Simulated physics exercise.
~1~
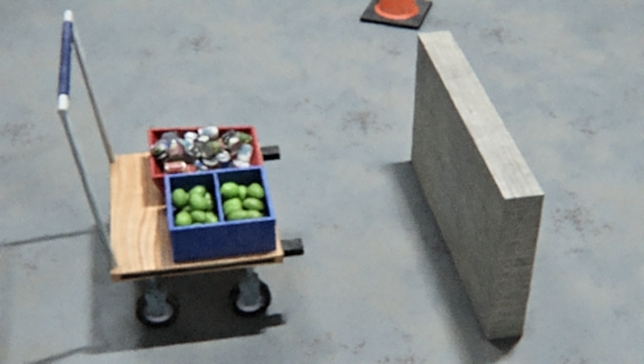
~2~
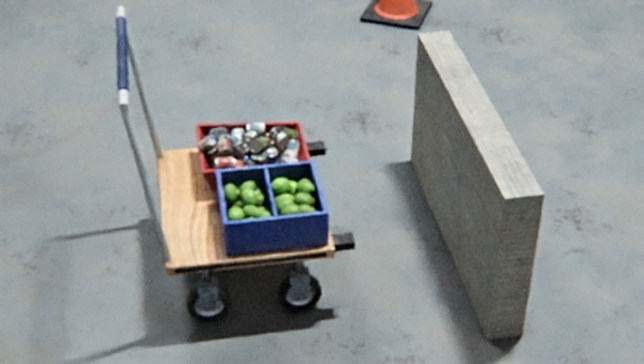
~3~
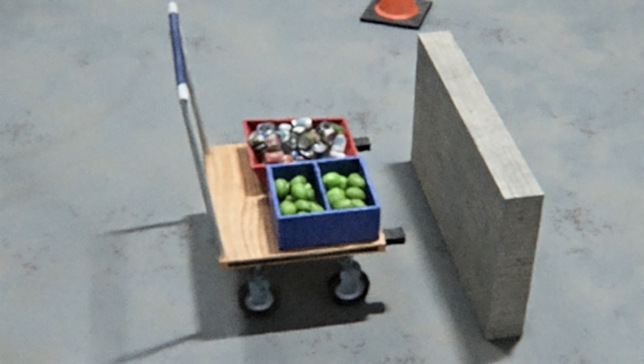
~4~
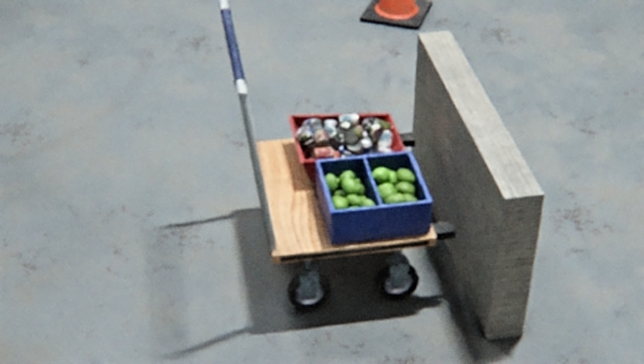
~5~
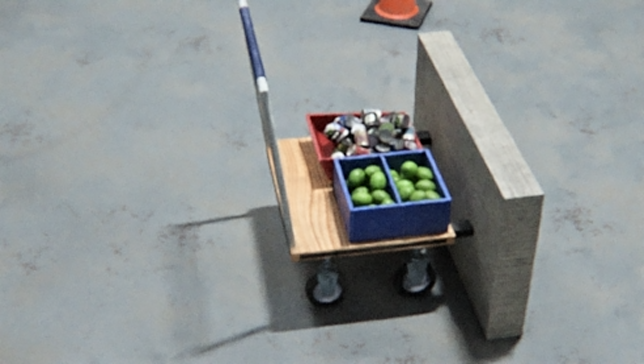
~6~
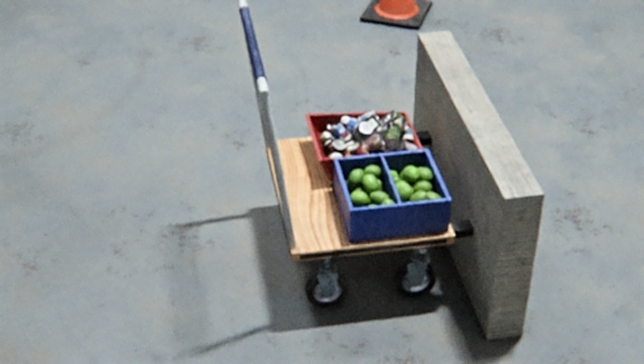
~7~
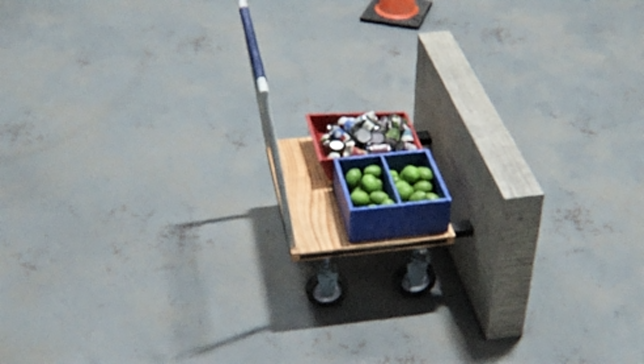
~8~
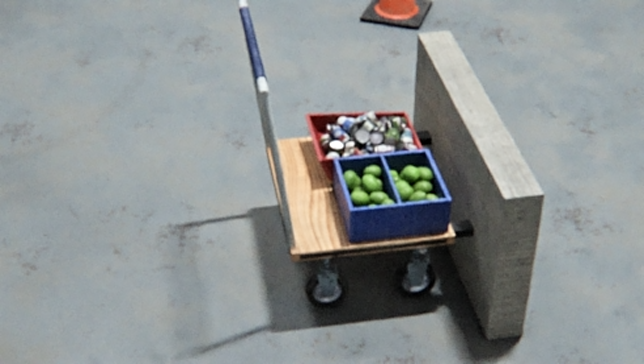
Trolley carrying a red crate of small tins and a blue crate of green fruit rolling right, stopping against a block wall, nothing spilling.
